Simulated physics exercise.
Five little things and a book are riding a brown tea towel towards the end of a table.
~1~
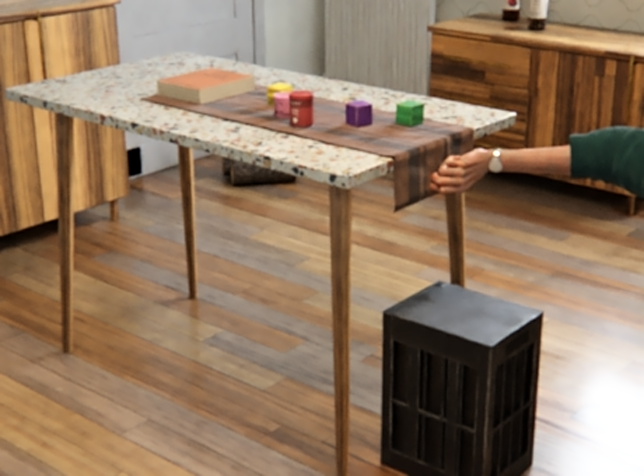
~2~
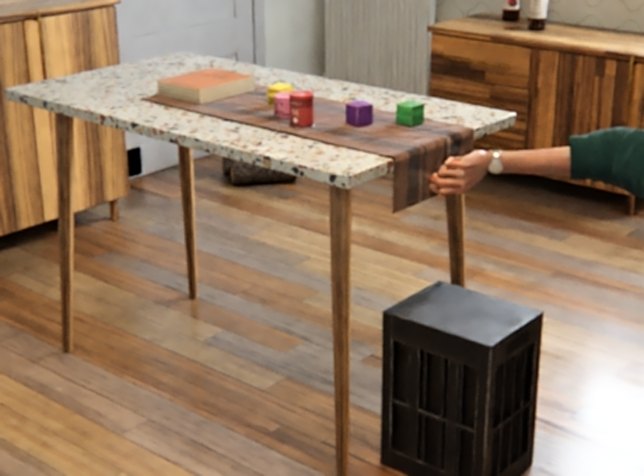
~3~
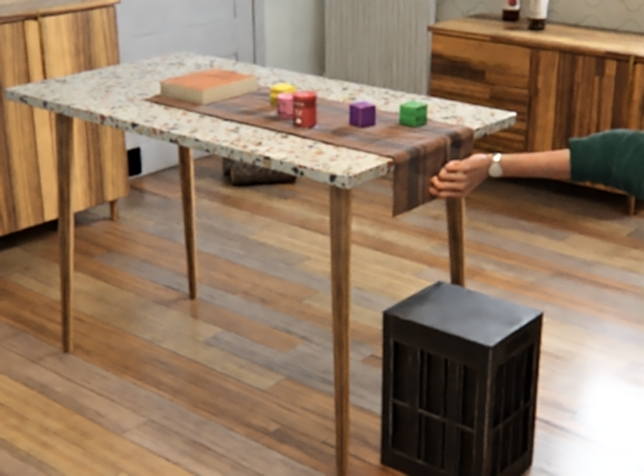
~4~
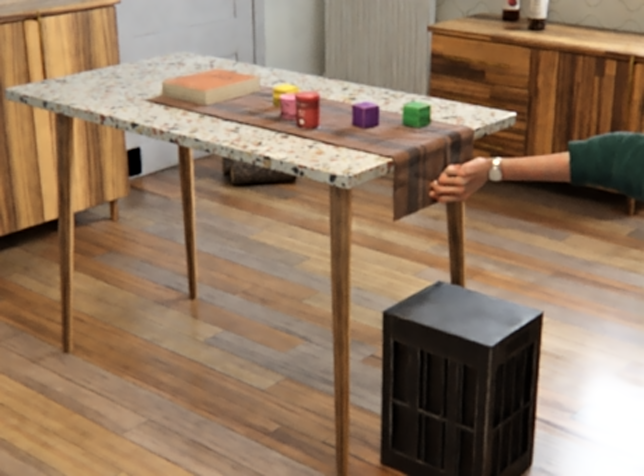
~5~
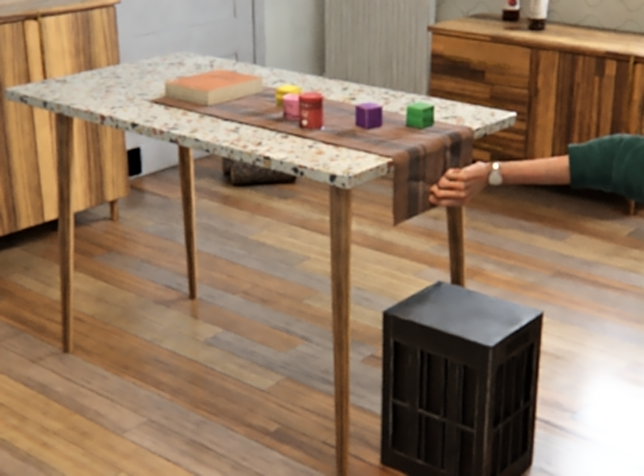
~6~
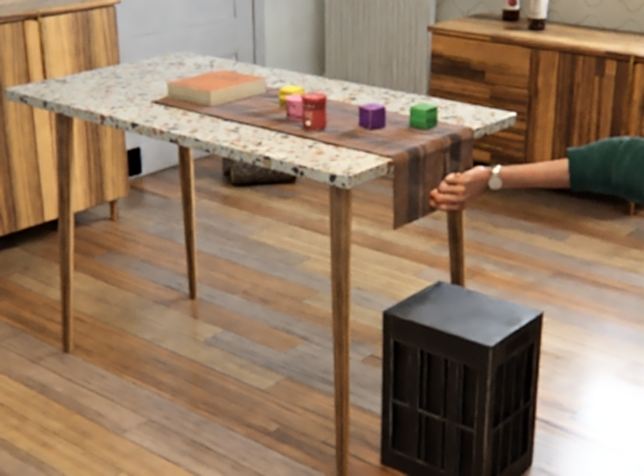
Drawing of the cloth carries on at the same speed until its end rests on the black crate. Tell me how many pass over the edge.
A pair of things drop off.
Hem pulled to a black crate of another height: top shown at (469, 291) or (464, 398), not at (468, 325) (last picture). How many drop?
We'd see 1, then 4.
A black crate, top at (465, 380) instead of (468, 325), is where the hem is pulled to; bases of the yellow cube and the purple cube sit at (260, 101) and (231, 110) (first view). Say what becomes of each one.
Observed: Yellow cube remains seated; purple cube remains seated.
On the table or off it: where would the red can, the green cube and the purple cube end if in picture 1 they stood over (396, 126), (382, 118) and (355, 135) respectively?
The red can ends up knocked off; the green cube ends up knocked off; the purple cube ends up knocked off.
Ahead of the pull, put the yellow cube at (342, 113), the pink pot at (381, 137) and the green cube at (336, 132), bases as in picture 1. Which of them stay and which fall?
The yellow cube will stay where it is, the pink pot will end up down, and the green cube will end up down.
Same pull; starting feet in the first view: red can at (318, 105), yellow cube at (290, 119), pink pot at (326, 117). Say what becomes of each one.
First the red can, which is kept, then the yellow cube, which is kept, and finally the pink pot, which is kept.
Soon after, hem near (434, 256); green cube gone.
After that, hem on the crate; green cube and purple cube gone.
In the end, hem on the crate; green cube and purple cube gone. Over the edge go two.
